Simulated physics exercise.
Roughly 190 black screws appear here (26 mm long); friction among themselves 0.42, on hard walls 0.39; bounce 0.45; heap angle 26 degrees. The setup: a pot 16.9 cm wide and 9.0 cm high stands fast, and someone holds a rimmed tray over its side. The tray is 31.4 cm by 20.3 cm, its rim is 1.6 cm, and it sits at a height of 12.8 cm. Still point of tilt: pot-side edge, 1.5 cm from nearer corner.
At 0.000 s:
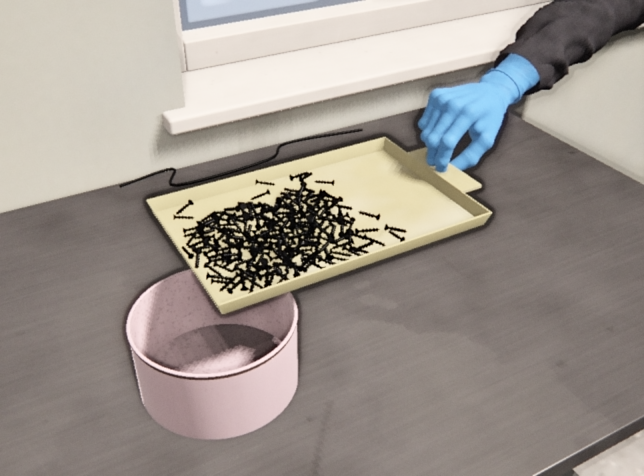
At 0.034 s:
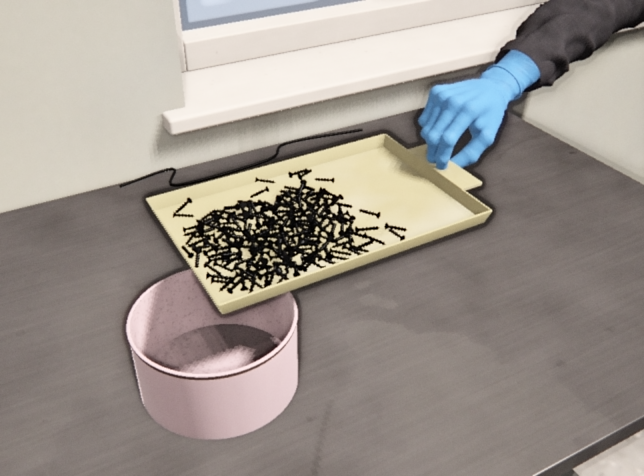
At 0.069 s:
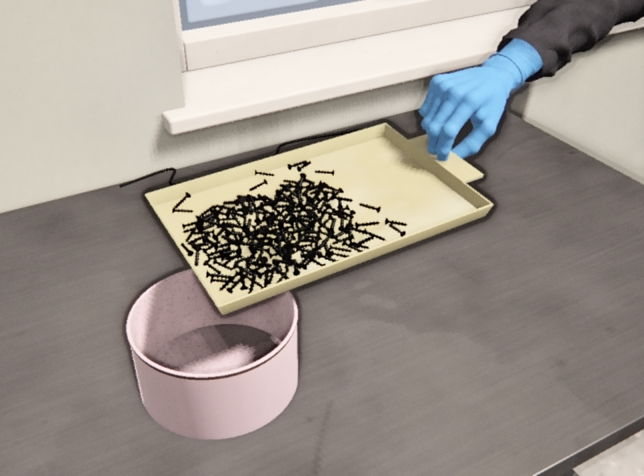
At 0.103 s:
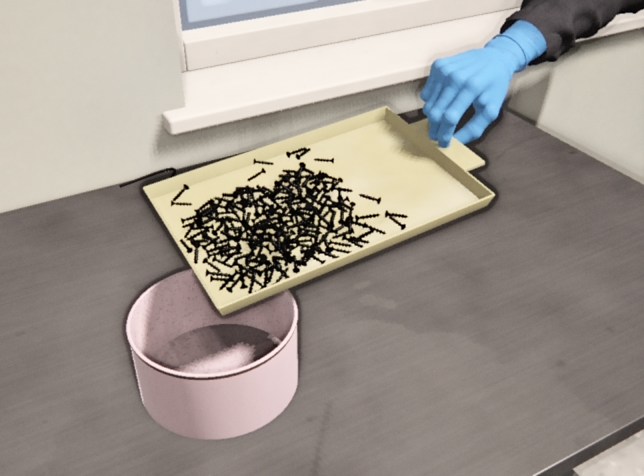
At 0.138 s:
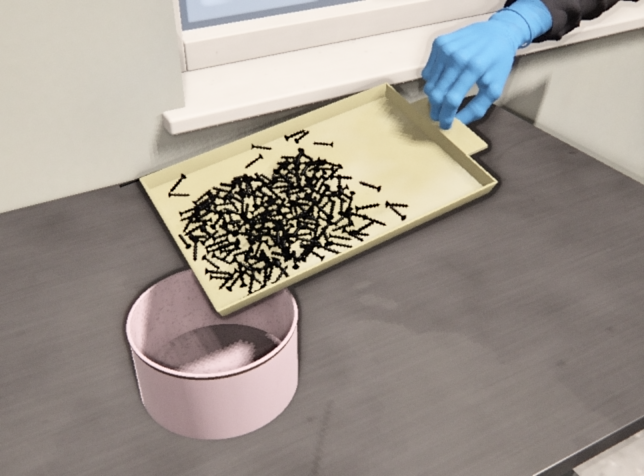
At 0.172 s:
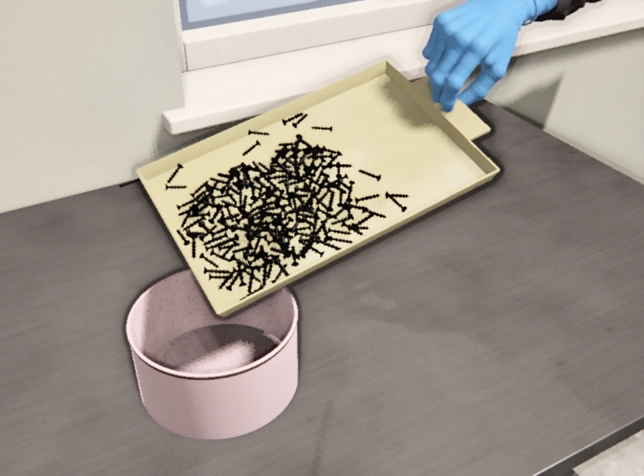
In the video, a blue-gloved hand holds a pale yellow rimmed tray of black screws partly over a pink pot, then raises the tray's far right end, tilting it toward the pot while the screws stay heaped on it.
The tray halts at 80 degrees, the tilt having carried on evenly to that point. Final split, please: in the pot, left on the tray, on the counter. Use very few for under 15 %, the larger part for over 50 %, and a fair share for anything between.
Pot: A fair share, tray: Very few, counter: The larger part.
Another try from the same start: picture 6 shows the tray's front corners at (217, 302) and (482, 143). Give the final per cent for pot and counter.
You'd end with pot at 55 and counter at 45.
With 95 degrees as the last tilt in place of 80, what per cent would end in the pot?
It would be near 30 per cent.
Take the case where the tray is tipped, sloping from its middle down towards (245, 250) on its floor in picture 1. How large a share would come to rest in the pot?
Something like 60 in a hundred.
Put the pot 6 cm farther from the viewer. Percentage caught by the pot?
In that setup it would come to near 0 per cent.
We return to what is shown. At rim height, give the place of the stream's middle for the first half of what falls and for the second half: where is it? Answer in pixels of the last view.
Early half: About (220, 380); late half: (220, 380).
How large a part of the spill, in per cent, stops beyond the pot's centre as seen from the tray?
Some 90 per cent of the spill lies beyond the centre.
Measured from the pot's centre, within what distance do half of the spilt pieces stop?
Some 18 cm, give or take.
After 0.36 s, tilt 51 degrees; the tray holds 100 %, the pot 0 %.
After 0.49 s, tilt 73 degrees; the tray holds 95 %, the pot 0 %.
After 0.74 s, tilt 80 degrees; the tray holds 0 %, the pot 35 %.
In the end, at 1.8 s, pot 35 %, tray 0 %, counter 65 %.
